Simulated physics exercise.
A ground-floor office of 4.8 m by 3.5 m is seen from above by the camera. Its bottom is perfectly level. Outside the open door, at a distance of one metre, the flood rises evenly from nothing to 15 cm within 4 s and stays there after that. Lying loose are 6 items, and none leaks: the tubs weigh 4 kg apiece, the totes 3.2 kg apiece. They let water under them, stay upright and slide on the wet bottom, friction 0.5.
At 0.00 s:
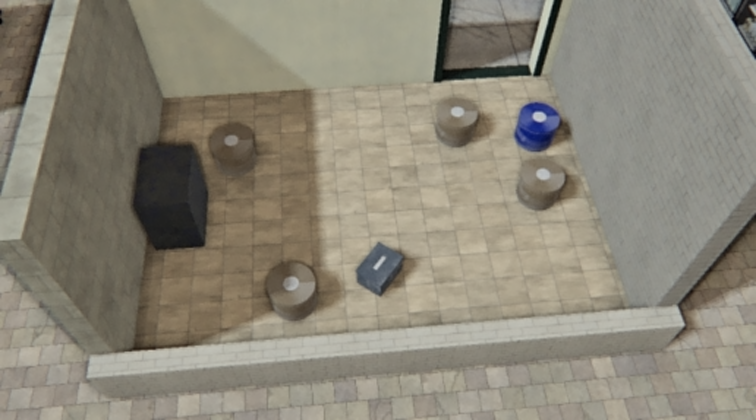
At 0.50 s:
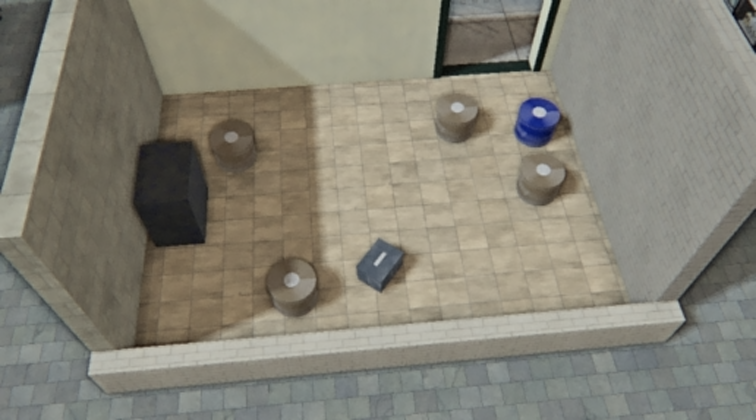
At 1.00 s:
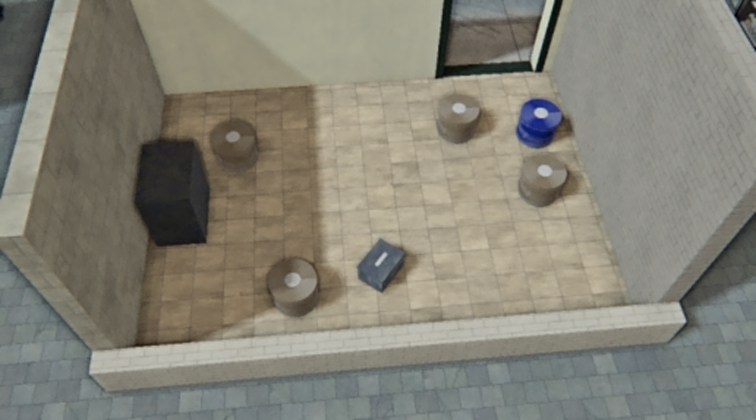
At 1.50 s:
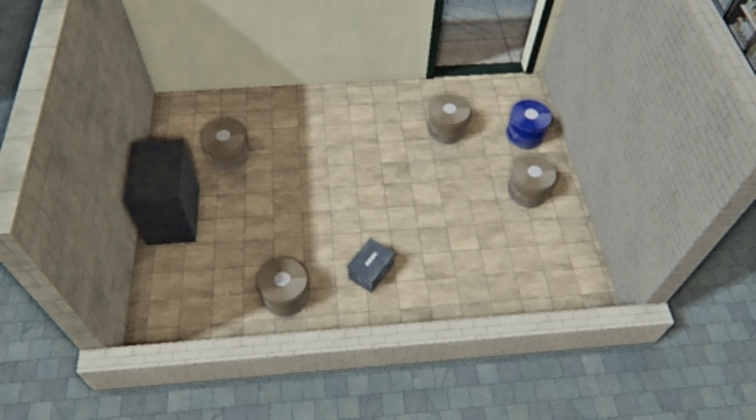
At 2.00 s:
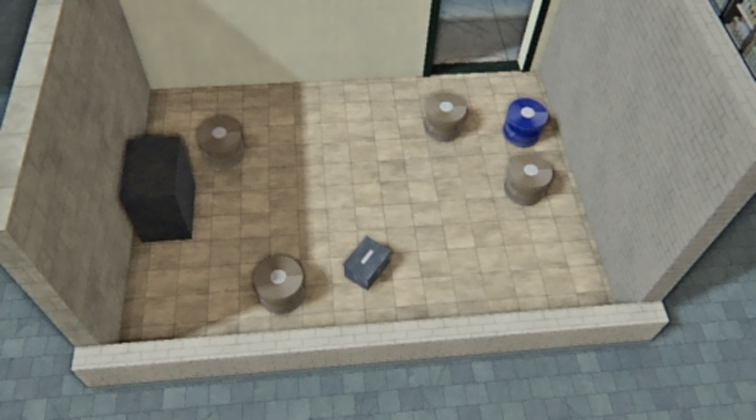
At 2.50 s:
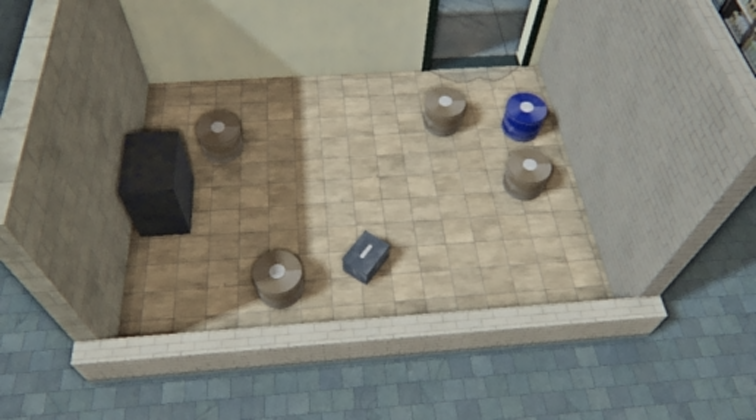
A blue tub stood among four brownish ones, a dark box and a small grey case on a tiled floor, and nothing in the room moved while the view shifted slightly.
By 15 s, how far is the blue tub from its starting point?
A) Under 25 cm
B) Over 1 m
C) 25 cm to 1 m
Option B: Over 1 m.
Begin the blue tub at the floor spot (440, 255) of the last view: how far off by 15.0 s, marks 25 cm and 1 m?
Looks like it is swept a long way.
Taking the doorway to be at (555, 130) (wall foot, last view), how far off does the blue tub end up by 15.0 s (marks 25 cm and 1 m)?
The blue tub drifts well away.
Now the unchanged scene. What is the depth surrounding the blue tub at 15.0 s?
About 8 cm.
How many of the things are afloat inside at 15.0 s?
At that time, 6.
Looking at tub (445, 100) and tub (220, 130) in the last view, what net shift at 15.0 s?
Respectively 300 and 80 cm.
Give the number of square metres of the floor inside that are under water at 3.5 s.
Flooded: Near 1.5 m2.
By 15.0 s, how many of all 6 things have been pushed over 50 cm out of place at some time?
Counting them up, I find 6.
After 3.5 s the blue tub is near (527, 107), 0.0 m from its start, aground; 0 afloat.
After 6.8 s the blue tub is near (603, 274), 2.2 m from its start, afloat; 2 afloat.
After 11.0 s the blue tub is near (585, 229), 1.7 m from its start, afloat; 5 afloat.
After 15.0 s the blue tub is near (570, 275), 2.1 m from its start, afloat; 6 afloat.
